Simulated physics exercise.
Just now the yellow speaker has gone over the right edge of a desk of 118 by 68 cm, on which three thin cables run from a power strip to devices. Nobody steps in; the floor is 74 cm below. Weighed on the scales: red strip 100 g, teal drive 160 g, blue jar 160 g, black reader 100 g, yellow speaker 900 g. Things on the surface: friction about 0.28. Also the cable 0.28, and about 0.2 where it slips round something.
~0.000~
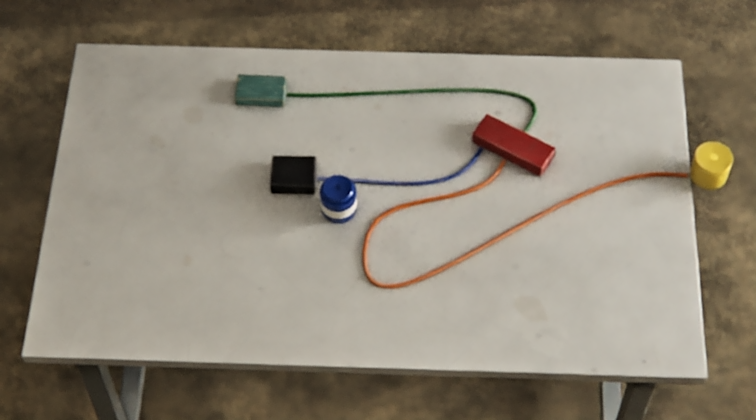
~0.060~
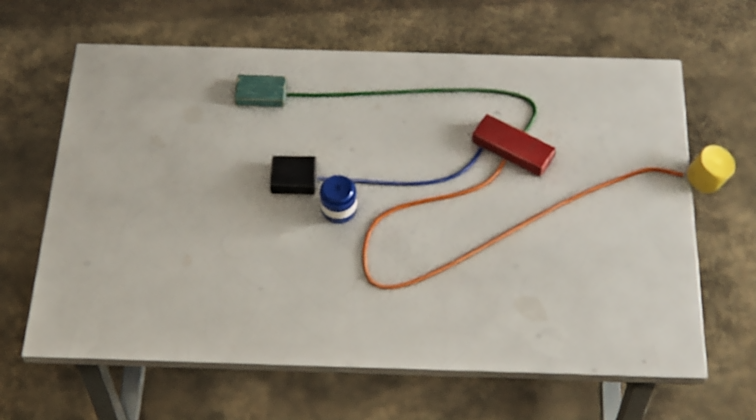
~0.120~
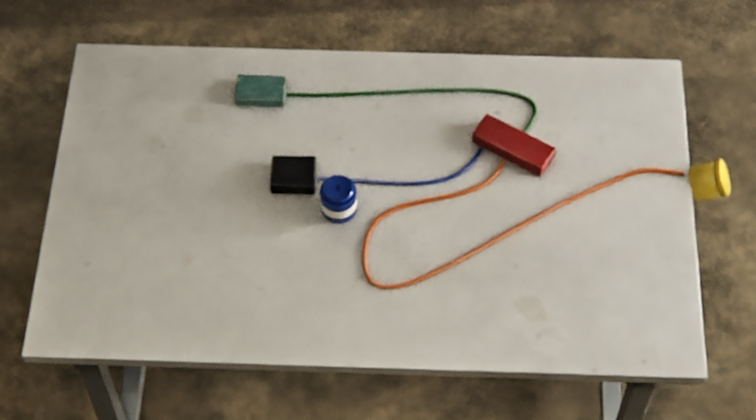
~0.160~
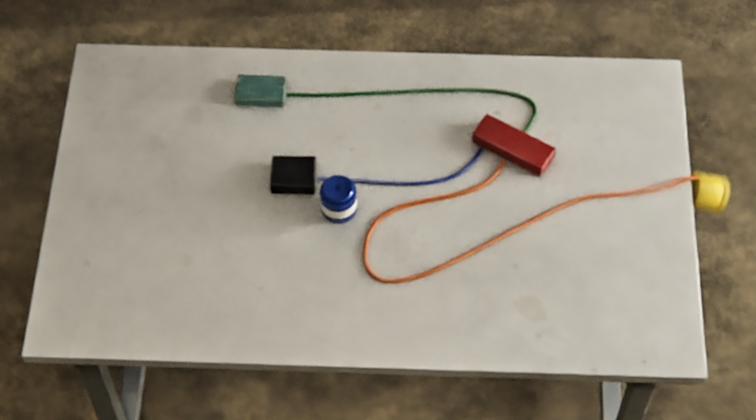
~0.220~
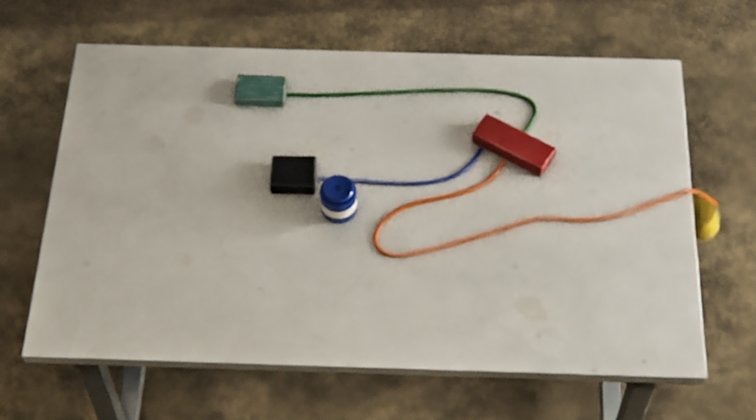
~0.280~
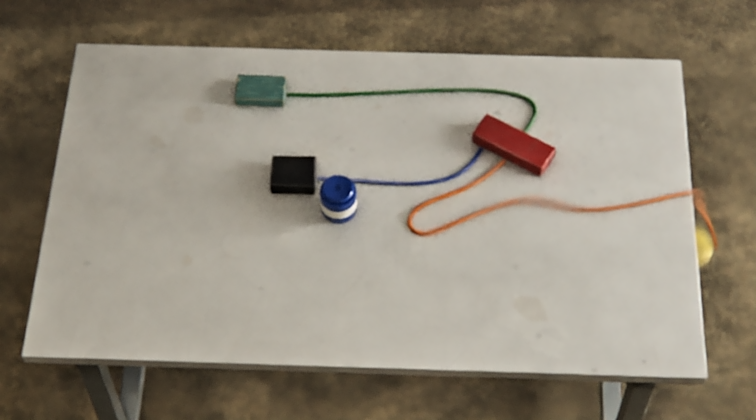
In the video, a yellow cylindrical object attached to an orange cable tips over at the right edge of a table and drops below it, pulling the cable's loop toward the right while the other objects stay still.
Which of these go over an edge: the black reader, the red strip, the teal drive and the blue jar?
The black reader stays on, the red strip remains up there, the teal drive remains up there, the blue jar remains up there.
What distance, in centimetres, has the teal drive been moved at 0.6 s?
0 centimetres or so.
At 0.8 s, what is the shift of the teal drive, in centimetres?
The shift amounts to about 0 centimetres.
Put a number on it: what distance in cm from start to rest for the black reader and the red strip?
Roughly 22 centimetres, then 3 centimetres.
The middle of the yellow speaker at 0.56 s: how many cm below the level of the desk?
I'd put it at about 70 centimetres under.
After 0.6 s, the strip's end of the orange cable at (534, 159); black reader 11 cm off its start, red strip 2 cm off its start, yellow speaker over the edge.
After 0.8 s, the strip's end of the orange cable at (542, 154); black reader 21 cm off its start, red strip 3 cm off its start, yellow speaker over the edge.
After 1.1 s, the strip's end of the orange cable at (542, 154); black reader 21 cm off its start at (406, 152), red strip 3 cm off its start at (530, 136), yellow speaker over the edge.
After 1.4 s, the strip's end of the orange cable at (542, 154); black reader 21 cm off its start, red strip 3 cm off its start, yellow speaker over the edge.
After 2.6 s, the strip's end of the orange cable at (542, 154); black reader 21 cm off its start at (406, 152), red strip 3 cm off its start at (530, 136), blue jar 0 cm off its start at (339, 188), teal drive 0 cm off its start at (260, 87).
